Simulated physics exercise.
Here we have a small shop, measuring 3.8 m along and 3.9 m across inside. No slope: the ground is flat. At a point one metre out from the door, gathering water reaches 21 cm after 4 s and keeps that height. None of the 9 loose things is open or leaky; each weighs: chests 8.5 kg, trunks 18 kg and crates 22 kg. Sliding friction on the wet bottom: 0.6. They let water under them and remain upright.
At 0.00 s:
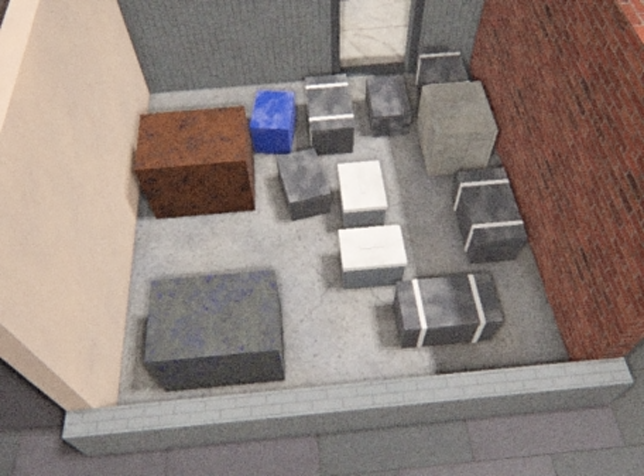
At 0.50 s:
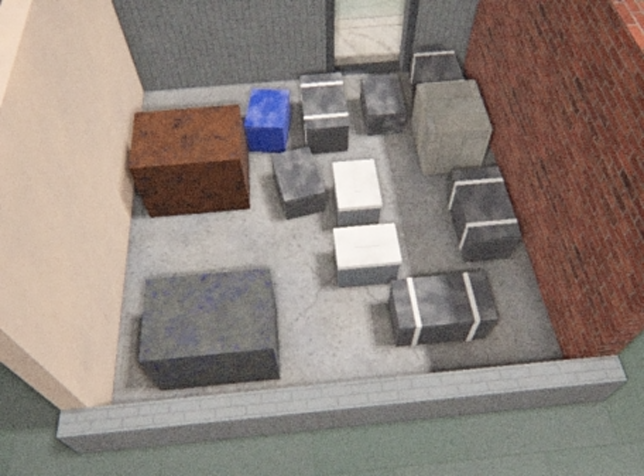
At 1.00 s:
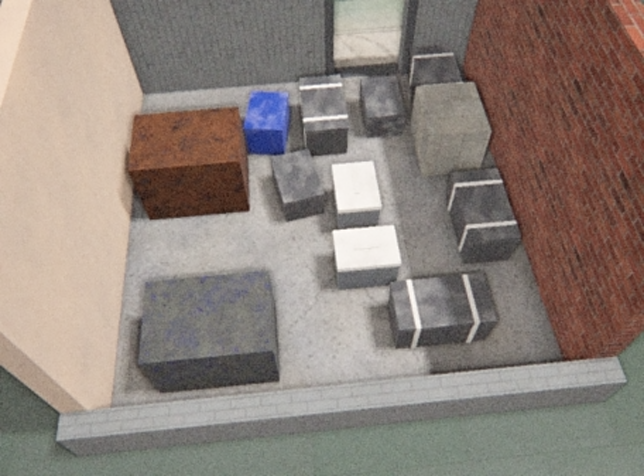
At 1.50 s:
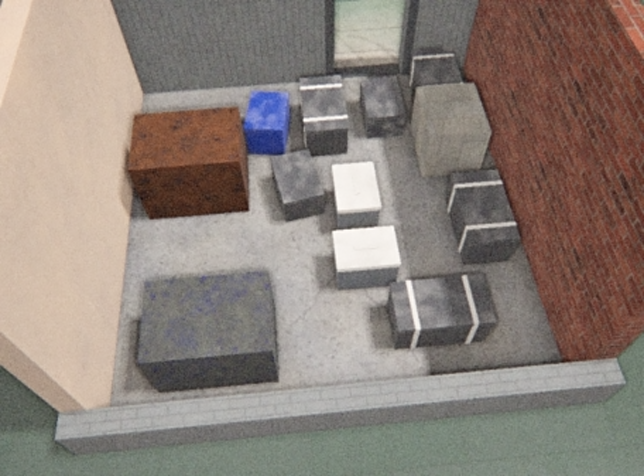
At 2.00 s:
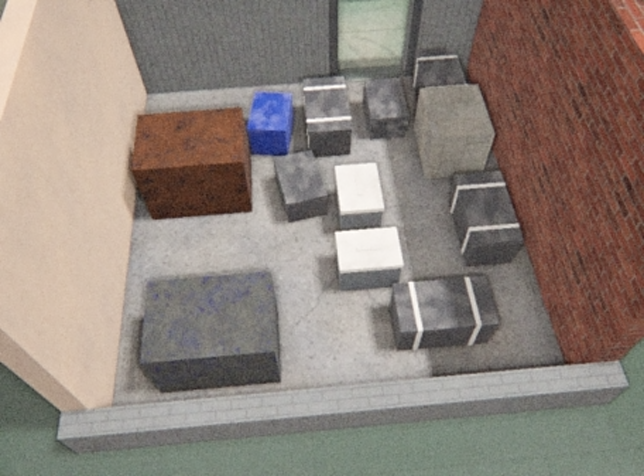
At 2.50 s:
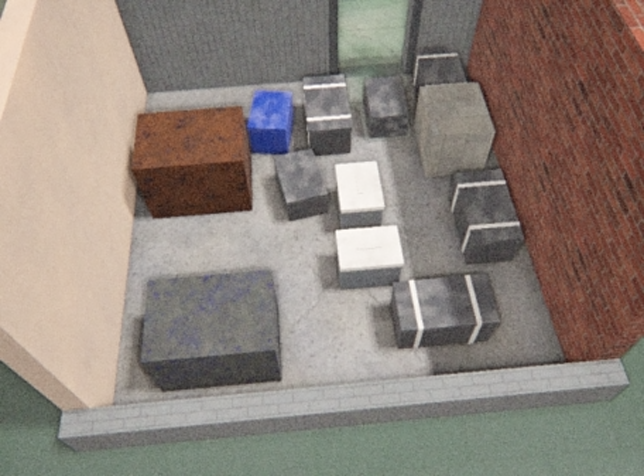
Greenish water appeared on the ground outside the low front wall and beyond the back doorway, while the blue chest and the other boxes inside the small walled room stayed where they were.
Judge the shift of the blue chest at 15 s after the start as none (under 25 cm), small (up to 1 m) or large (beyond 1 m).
It is small.
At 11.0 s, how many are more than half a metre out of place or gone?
The number by then is 4.
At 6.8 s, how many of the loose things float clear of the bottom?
Tally: 2 of them.
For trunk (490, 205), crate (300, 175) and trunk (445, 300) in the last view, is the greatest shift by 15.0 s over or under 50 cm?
Above, below, above.
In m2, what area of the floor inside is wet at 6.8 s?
About 9.5 m2 is covered.
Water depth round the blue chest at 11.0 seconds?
Roughly 4 cm deep.
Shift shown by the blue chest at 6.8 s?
Around 20 cm from the start by that time.
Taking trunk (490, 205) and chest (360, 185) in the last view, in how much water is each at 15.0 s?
First about 12 cm, second about 11 cm.
After 3.5 s the blue chest is near (270, 109), 0.0 m from its start, aground; 0 afloat.
After 6.8 s the blue chest is near (254, 109), 0.2 m from its start, aground; 2 afloat.
After 11.0 s the blue chest is near (221, 94), 0.6 m from its start, aground; 6 afloat.
After 15.0 s the blue chest is near (268, 73), 0.5 m from its start, afloat; 9 afloat.
